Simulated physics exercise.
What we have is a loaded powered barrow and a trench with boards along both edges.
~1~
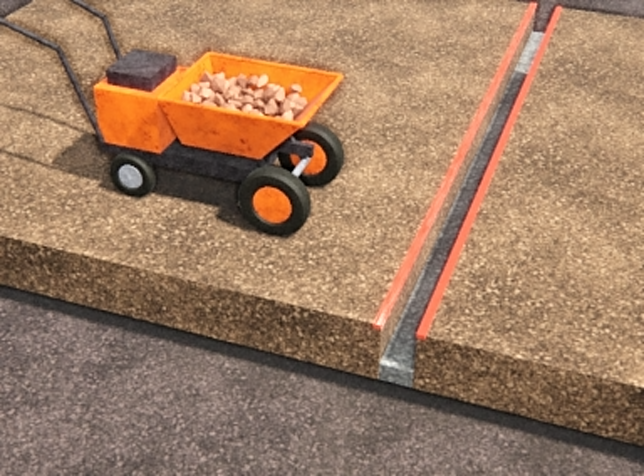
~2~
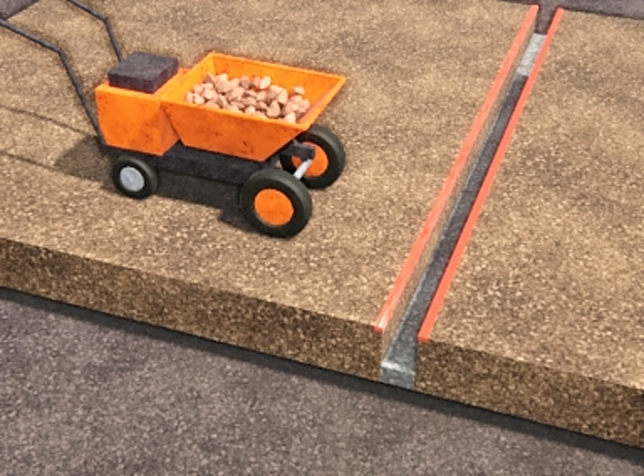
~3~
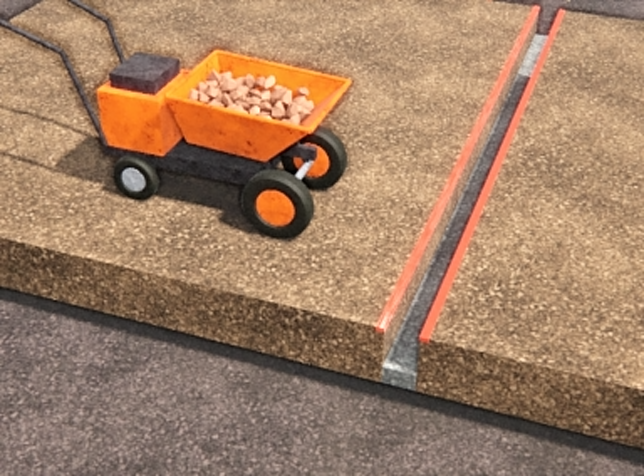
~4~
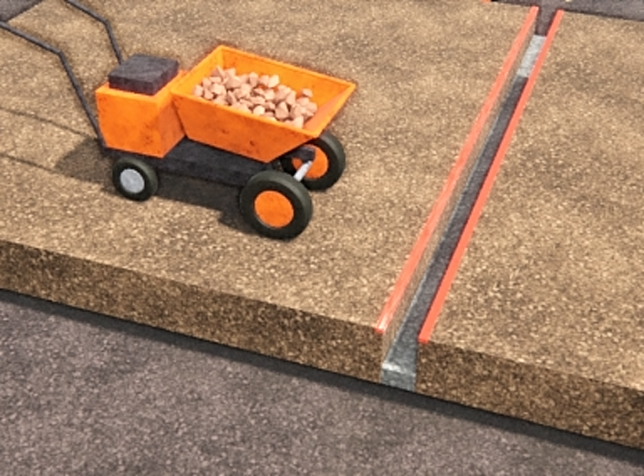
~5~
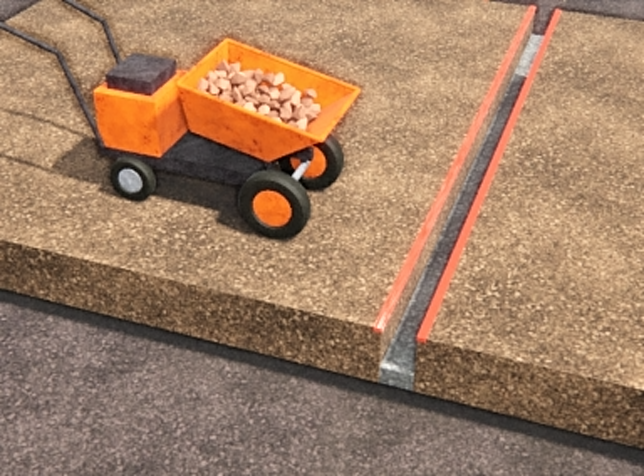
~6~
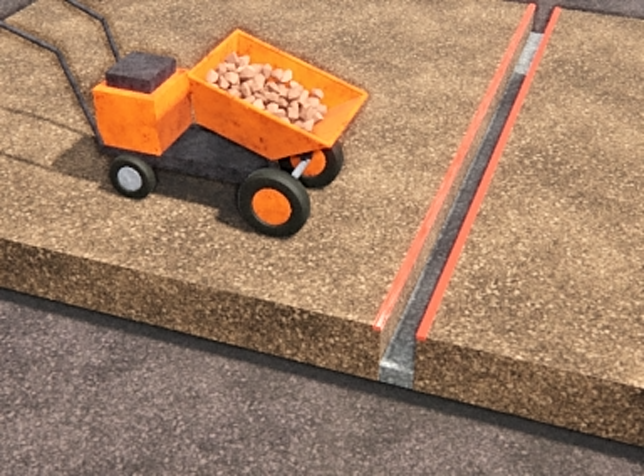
Orange skip of a powered barrow loaded with rubble slowly tilting forward to the right, wheels still, beside a red-edged trench.
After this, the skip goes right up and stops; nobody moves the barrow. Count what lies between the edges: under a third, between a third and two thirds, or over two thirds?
It catches from one third to two thirds.
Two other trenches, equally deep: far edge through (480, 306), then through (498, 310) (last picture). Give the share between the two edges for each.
First some 50, then 50 per cent.
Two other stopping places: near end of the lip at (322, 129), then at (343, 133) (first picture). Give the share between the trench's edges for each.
The first gives 70 %, the second 70 %.
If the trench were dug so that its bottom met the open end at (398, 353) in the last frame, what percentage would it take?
It comes to 40 per cent or so.
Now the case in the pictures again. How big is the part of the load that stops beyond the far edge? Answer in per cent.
Some 5 per cent.
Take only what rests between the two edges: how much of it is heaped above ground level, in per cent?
About 0 per cent.
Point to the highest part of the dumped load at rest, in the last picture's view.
Near (399, 223).
Just after the last frame, skip tipped steeply; every one in the skip.
A moment on, skip tipped right over; roughly two thirds in the skip; roughly a quarter short of the trench; about a tenth in or heaped over the trench; just a few falling.
Further on, skip tipped right over; about a tenth in the skip; roughly a third short of the trench; roughly half in or heaped over the trench; about a tenth beyond it.
When it is over, skip tipped right over; about a tenth in the skip; roughly a third short of the trench; roughly half in or heaped over the trench; about a tenth beyond it.
